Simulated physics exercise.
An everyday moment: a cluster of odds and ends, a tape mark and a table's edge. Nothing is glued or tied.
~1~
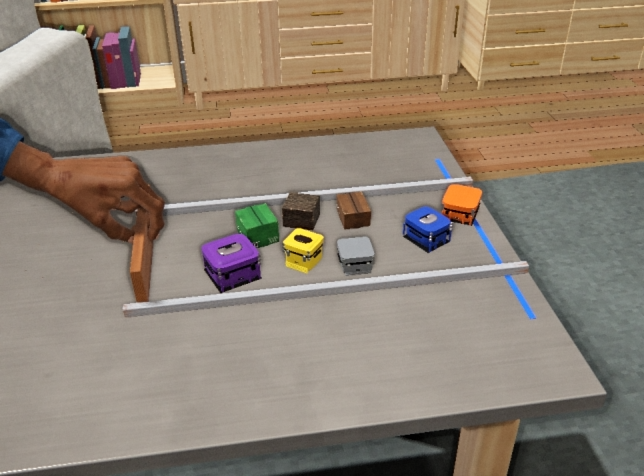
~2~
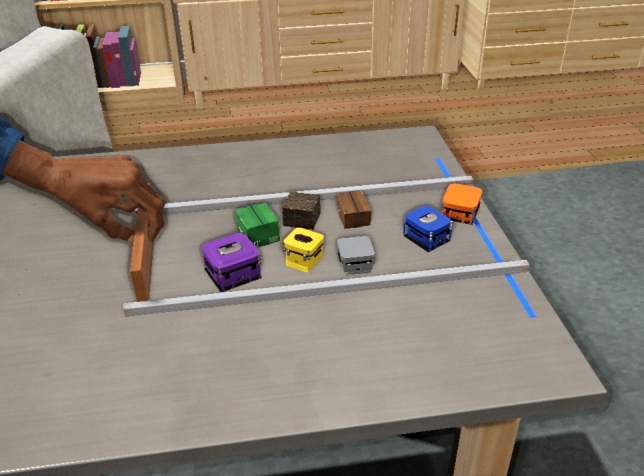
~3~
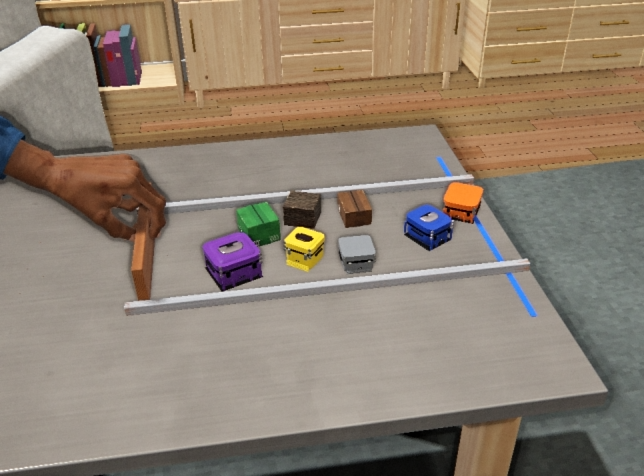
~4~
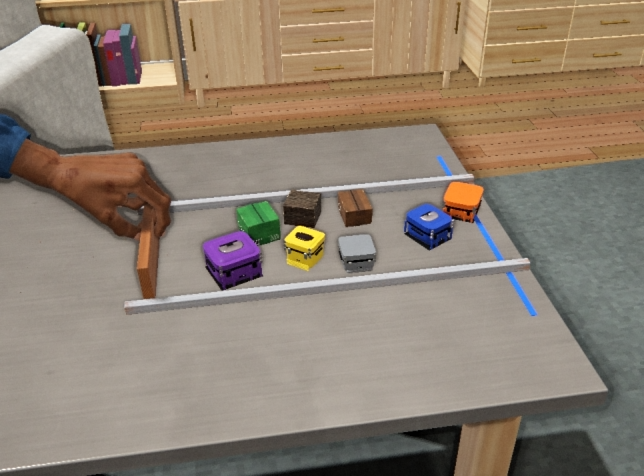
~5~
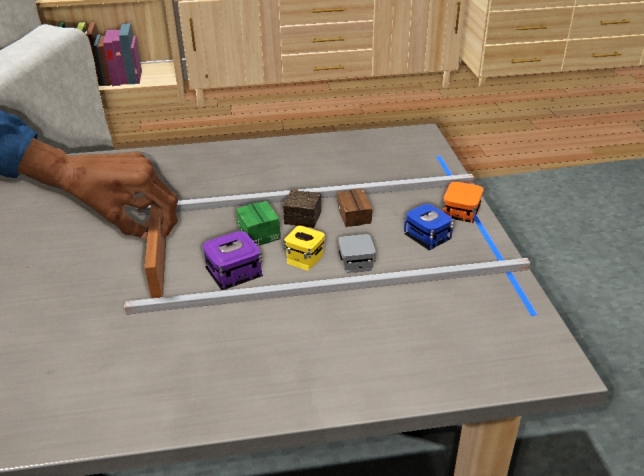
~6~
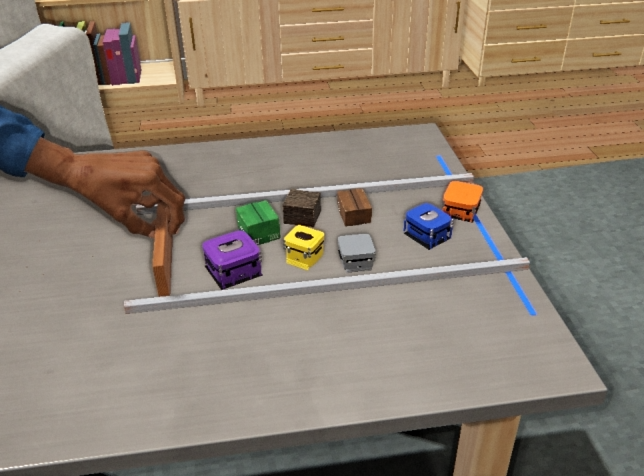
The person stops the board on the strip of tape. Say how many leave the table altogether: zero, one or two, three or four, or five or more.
The number that fall off is five or more.
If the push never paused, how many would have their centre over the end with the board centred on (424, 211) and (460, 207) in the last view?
Place by place, 0 and 5.
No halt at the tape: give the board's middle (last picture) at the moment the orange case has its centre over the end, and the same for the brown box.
Its middle is around (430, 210) and around (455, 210).
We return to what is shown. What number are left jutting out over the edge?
Overhanging: 3.
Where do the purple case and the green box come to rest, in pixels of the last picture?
The purple case stops around (516, 234); the green box around (490, 204).
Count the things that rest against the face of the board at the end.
That makes 3.
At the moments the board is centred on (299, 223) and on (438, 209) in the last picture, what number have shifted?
First 6, then 8.
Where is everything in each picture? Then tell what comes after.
The first frame shows orange case (461, 205); blue case (427, 229); brown box (353, 210); board (144, 241); tape (477, 226).
The second frame shows blue case (427, 228); green box (258, 226).
The third frame shows brown box (354, 209); yellow case (305, 249).
The fourth frame shows orange case (463, 202); purple case (233, 259).
The fifth frame shows blue case (428, 227); grey case (357, 254).
The sixth frame shows orange case (462, 202); blue case (428, 226); brown box (354, 207); board (164, 236); tape (478, 222).
A little later, none off yet; orange case at rest near (462, 202); blue case at rest near (428, 226); brown box at rest near (354, 207).
Next, none off yet; orange case at rest near (462, 202); blue case shifted a little near (440, 222); brown box shifted about its own width near (391, 198).
Later still, none off yet; orange case shifted about its own width near (493, 201); blue case shifted well along near (510, 221); brown box shifted well along near (464, 191).
When it is over, the number that fall off is five or more; down, yellow case, grey case, brown box, blue case and orange case.
